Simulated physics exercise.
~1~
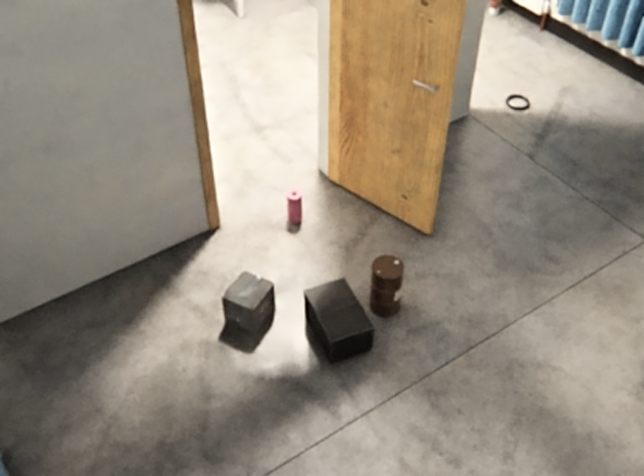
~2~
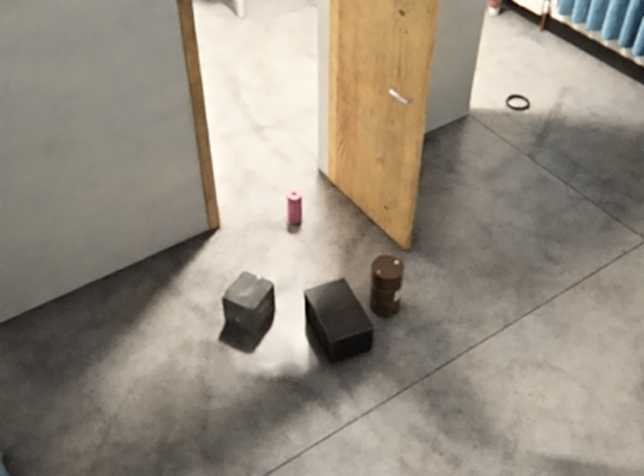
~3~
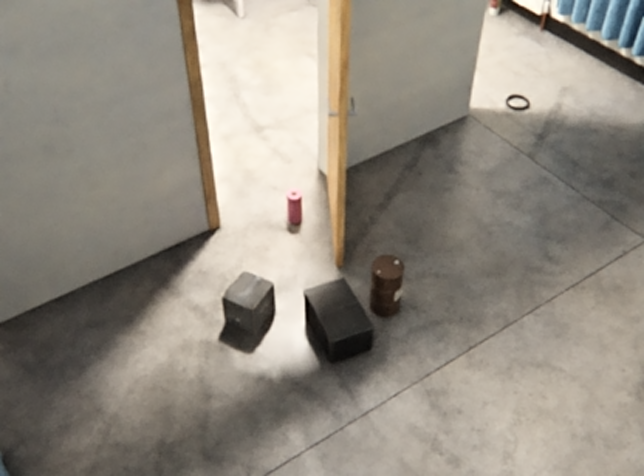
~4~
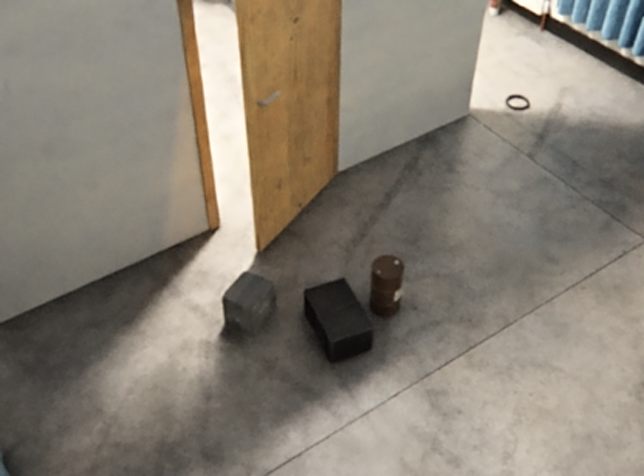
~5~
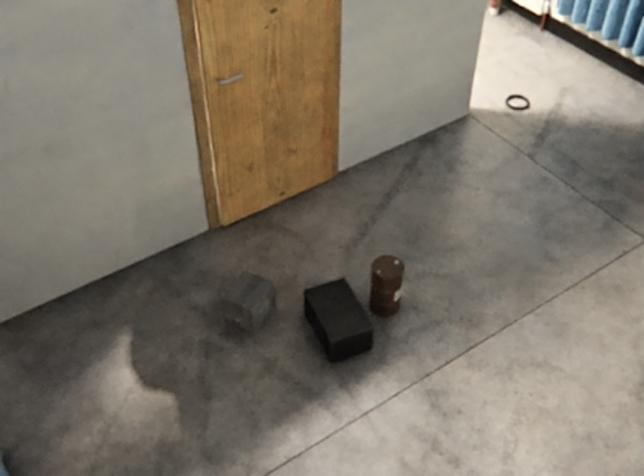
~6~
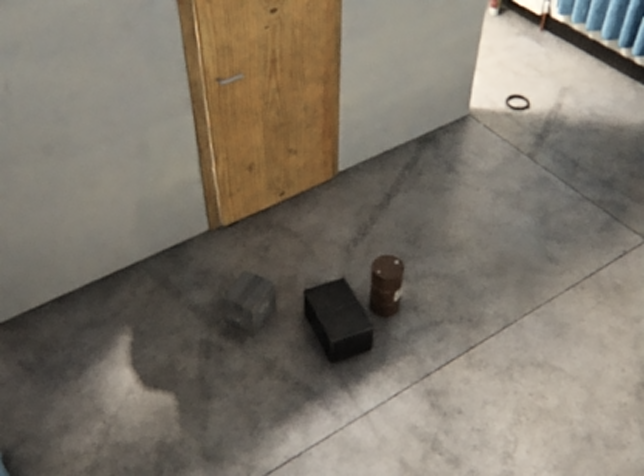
A room with a grey concrete floor is seen from above at an angle, with a wooden door standing open in a pale wall and blue slats at the upper right. A small pink roll stands upright in the doorway, while a grey box, a black tote and a brown canister sit on the floor in front, and a dark ring lies to the right. The door swings leftward towards its frame, narrowing the gap. As it nears closing, the pink roll disappears from view behind it. The door ends fully shut, with the box, tote and canister still in place.
